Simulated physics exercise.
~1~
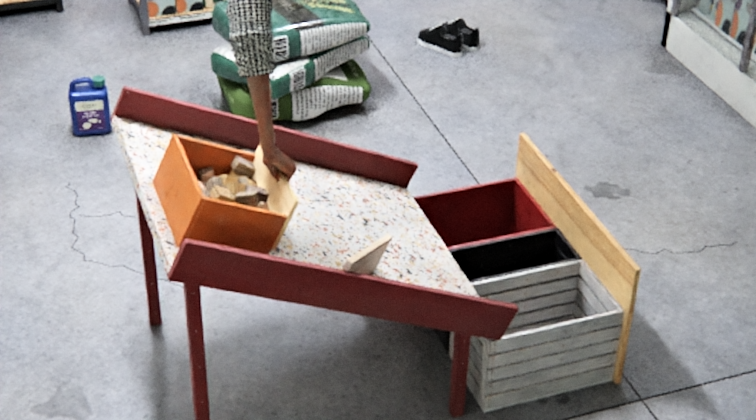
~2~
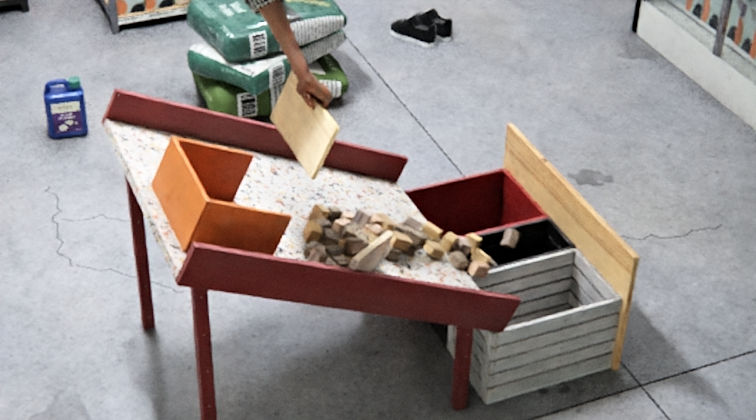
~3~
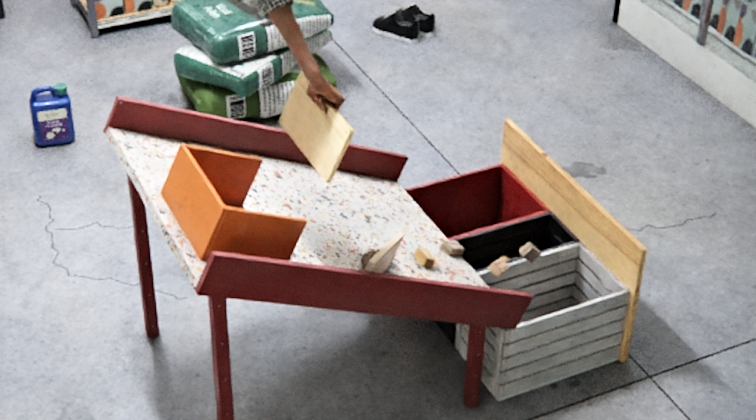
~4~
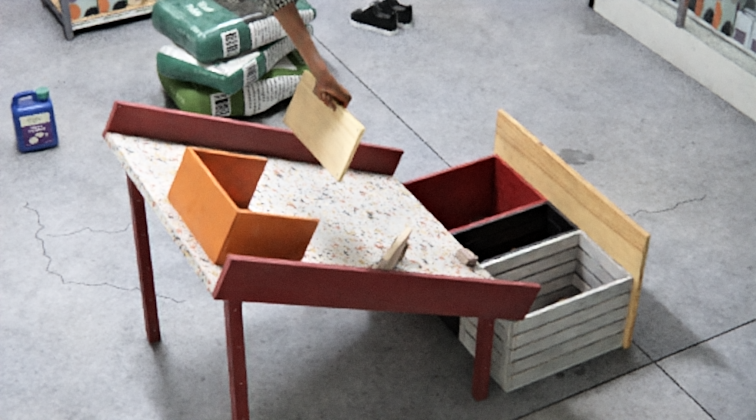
The clip opens on a speckled sloping table with dark red side boards, where a hand grips a wooden panel holding wood offcuts inside an orange box. Below the low edge sit a red tub, a black tote and a slatted white bin. The hand lifts the panel up and to the right, and the blocks spill down the slope in a loose heap. Most slide past the angled board and drop off the edge, chiefly into the black tote. A few stragglers follow, until the orange box stands empty and only a last piece or two remain near the edge.
